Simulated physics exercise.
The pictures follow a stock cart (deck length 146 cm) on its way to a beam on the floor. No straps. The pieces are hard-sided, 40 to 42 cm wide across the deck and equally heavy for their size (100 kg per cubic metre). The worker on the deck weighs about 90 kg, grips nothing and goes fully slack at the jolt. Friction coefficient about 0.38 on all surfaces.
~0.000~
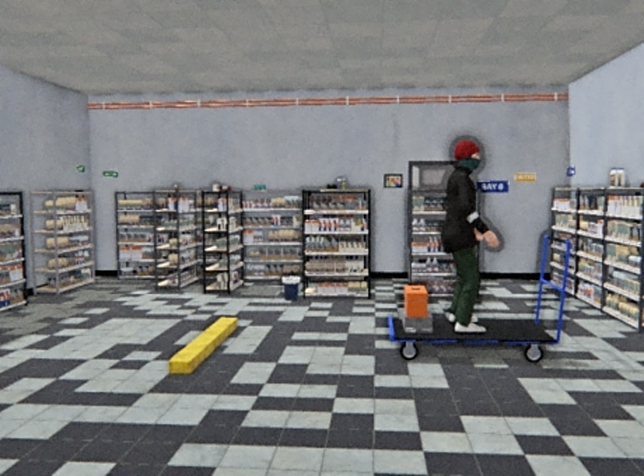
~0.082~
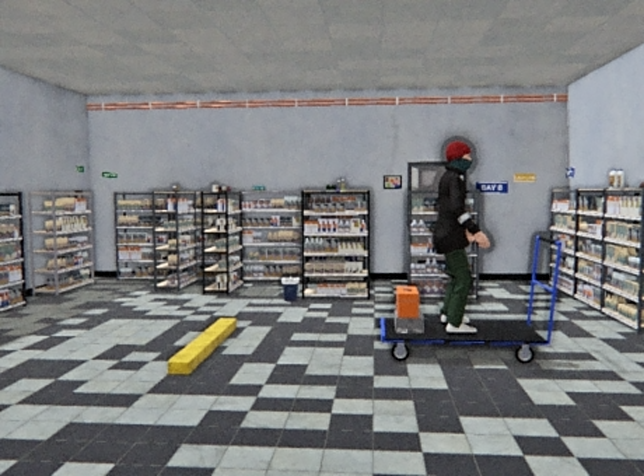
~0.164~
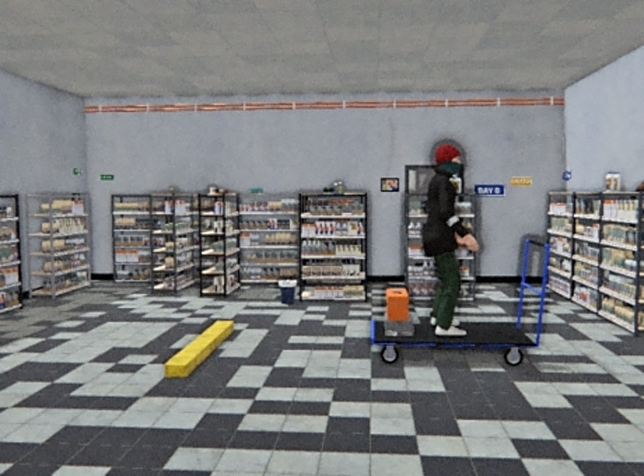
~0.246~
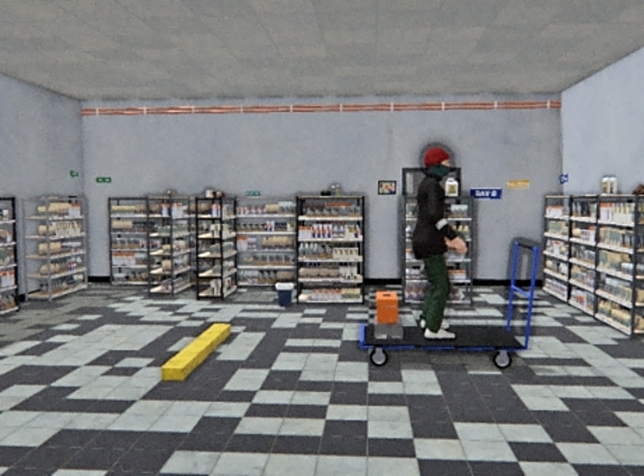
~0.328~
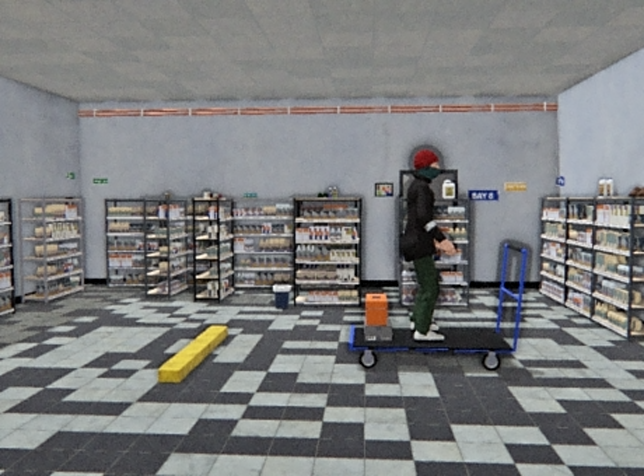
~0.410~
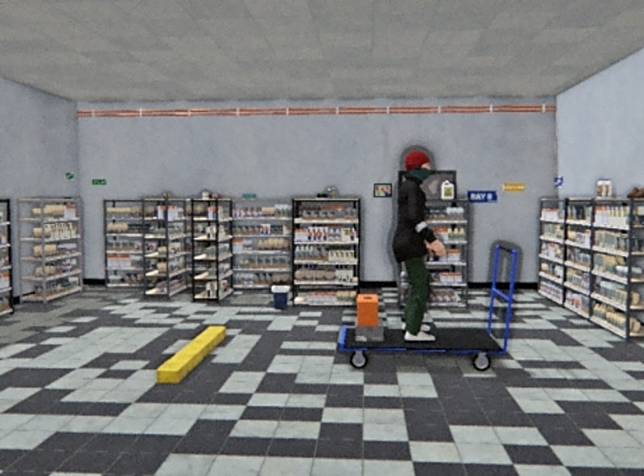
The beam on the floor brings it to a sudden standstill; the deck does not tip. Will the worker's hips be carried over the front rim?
At this pace the worker's hips stay over the deck.
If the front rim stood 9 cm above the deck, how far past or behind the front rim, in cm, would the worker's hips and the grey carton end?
Then hips 30 behind, grey 20 behind.
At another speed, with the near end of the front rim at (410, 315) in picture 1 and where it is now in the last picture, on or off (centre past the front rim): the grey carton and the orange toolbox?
In that case grey on, orange off.
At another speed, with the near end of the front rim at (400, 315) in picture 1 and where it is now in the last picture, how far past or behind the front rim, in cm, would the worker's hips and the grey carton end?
In that case hips 20 past, grey 20 behind.
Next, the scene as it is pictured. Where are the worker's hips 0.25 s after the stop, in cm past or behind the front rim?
About 40 cm behind the rim.
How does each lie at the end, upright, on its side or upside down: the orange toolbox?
Orange upside down.
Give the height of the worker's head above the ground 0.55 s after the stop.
Some 90 cm up.
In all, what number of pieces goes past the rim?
1 of them.
Impact comes at 2.04 s.
After 2.29 s the worker's hips are 39 cm behind the rim, near (235, 267) in the last picture's view.
After 2.59 s the worker's hips are 33 cm behind the rim, near (229, 308) in the last picture's view.
After 3.04 s the worker's hips are 28 cm behind the rim, near (224, 308) in the last picture's view.
At rest, 4.6 s, past the rim, orange toolbox; behind it, grey carton and the worker's hips.
